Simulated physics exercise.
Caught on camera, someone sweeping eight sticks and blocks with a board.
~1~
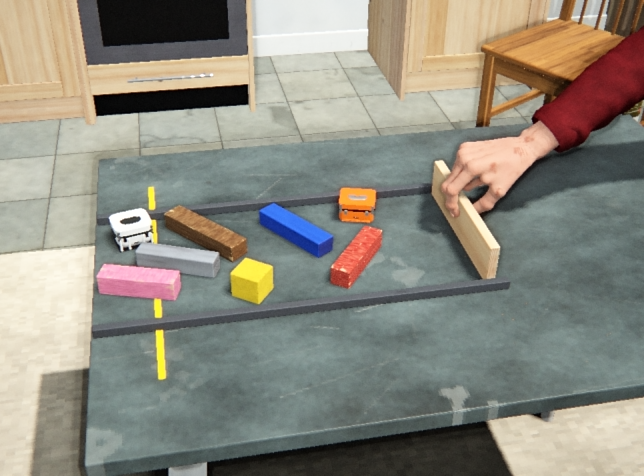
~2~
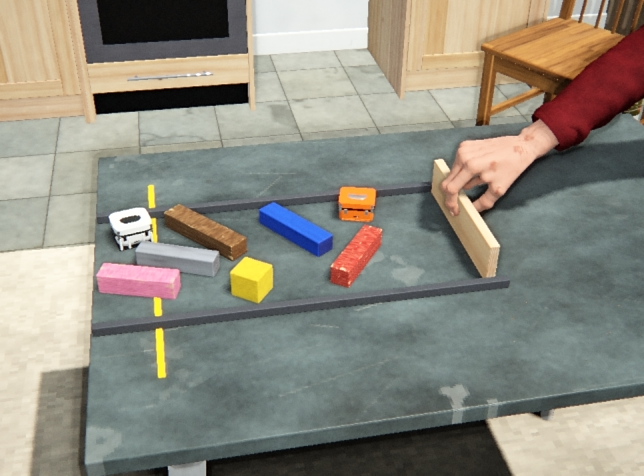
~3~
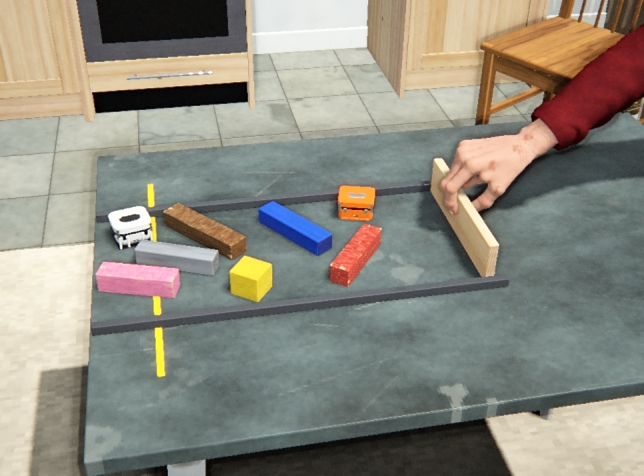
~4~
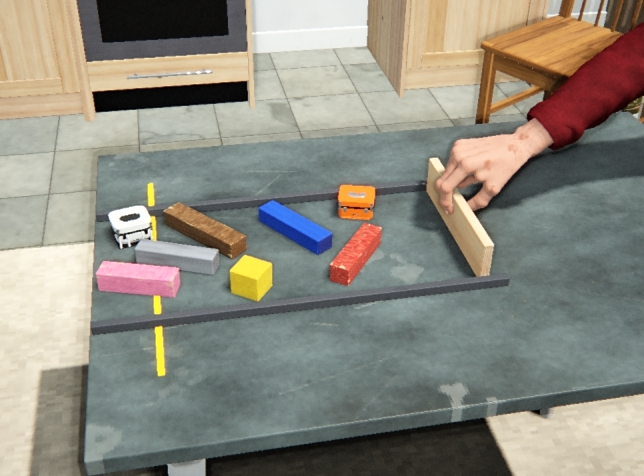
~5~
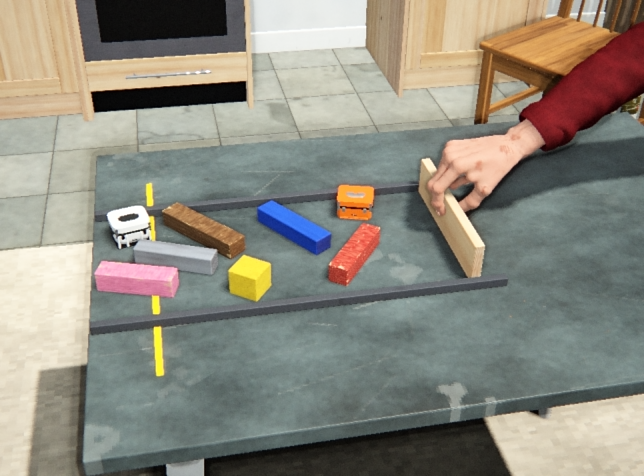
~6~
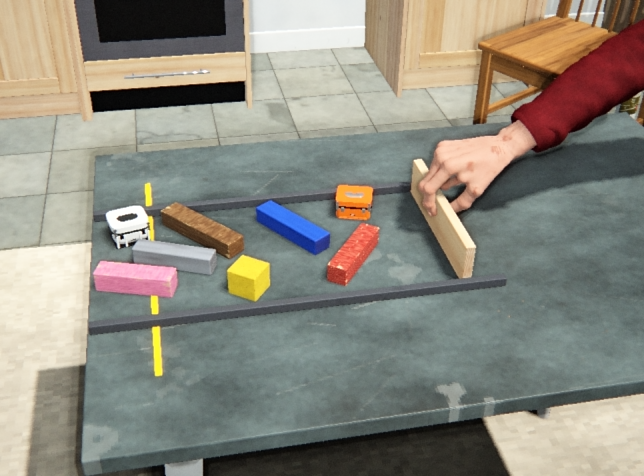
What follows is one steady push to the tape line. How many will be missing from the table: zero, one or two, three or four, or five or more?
In the end the number that fall off is three or four.
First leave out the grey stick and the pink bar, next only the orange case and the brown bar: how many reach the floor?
It would be 2 and 1.
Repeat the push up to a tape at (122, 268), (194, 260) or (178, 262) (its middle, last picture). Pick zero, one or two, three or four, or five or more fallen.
In that order: Five or more; 1 or 2; just one or two.
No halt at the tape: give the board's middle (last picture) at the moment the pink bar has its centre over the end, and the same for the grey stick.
Its middle is around (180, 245) and around (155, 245).
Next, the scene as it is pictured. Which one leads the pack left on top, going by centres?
It is the blue stick.
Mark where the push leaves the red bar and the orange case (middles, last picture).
The red bar stops around (143, 281); the orange case around (132, 227).
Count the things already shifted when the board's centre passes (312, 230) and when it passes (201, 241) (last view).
First 3, then 8.
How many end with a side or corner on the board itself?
It touches 2.
Soon after, none off yet; white case at rest near (129, 227); pink bar at rest near (136, 279); grey stick at rest near (175, 257).
After that, none off yet; white case at rest near (129, 227); pink bar at rest near (136, 279); grey stick displaced a little near (166, 263).
In the end, the number that fall off is three or four; gone, brown bar, grey stick, pink bar and white case.
